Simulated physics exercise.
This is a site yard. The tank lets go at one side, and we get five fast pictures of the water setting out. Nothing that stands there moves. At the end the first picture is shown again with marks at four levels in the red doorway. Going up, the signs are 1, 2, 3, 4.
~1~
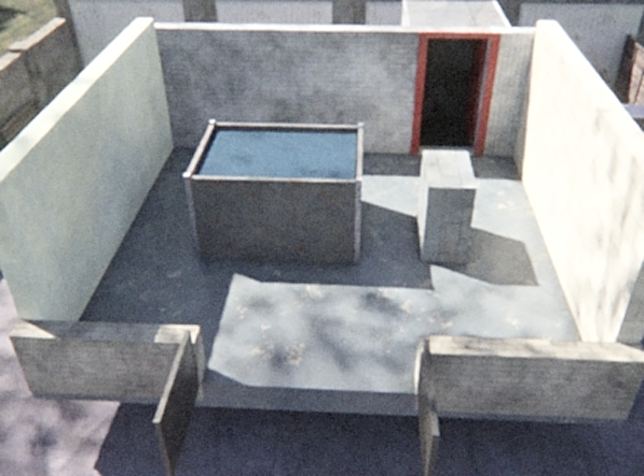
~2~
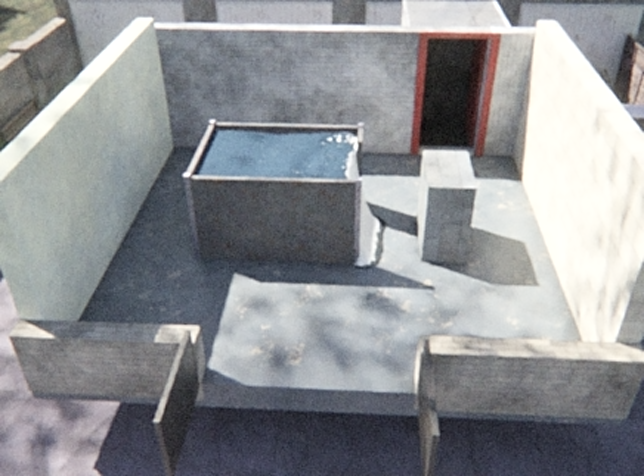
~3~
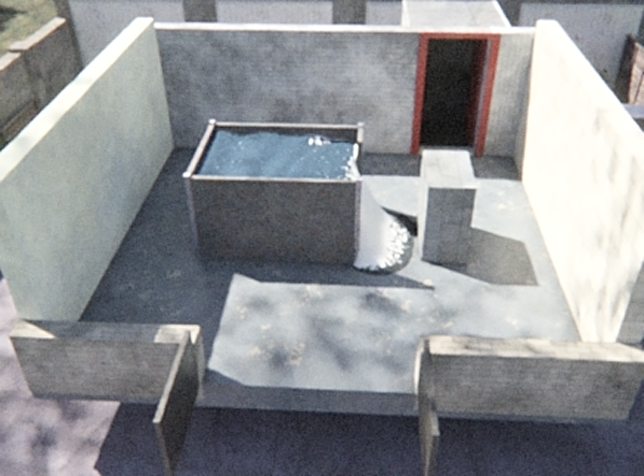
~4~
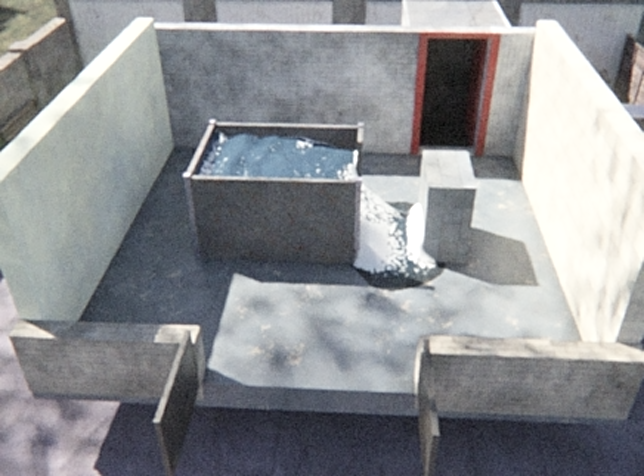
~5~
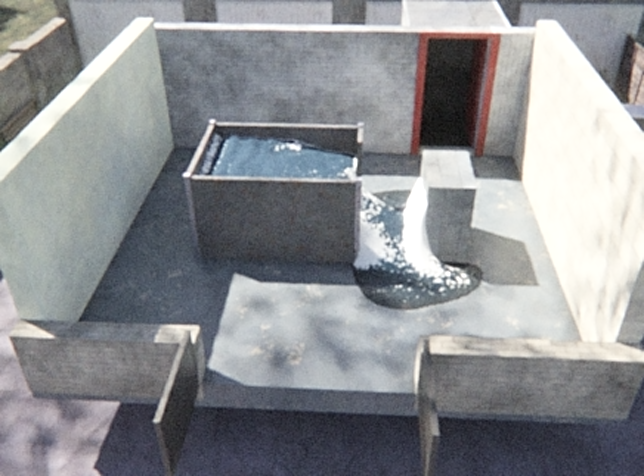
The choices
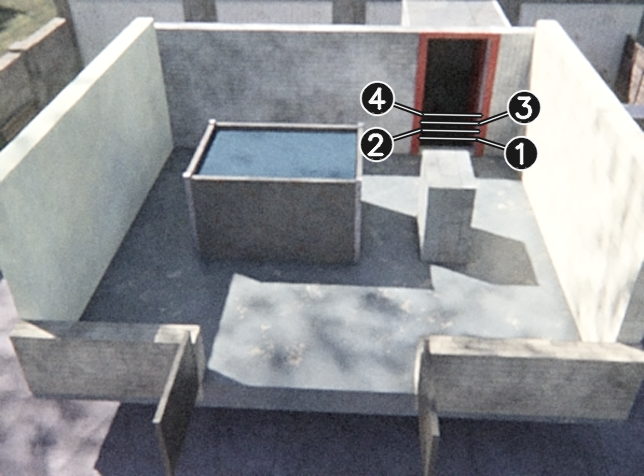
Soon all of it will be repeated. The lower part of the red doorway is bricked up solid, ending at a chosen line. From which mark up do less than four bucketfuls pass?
That is height 1.
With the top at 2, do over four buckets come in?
No, that is safe.
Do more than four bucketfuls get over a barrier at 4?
No.
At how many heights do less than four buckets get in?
All of the four.
On the marked copy, 1 at (448, 138); 2 at (449, 130); 3 at (450, 122); 4 at (451, 114); from the bottom up 1, 2, 3, 4.
With 1, a splash gets over, under a bucket.
With 2, nothing gets over.
With 3, nothing gets over.
With 4, nothing gets over.
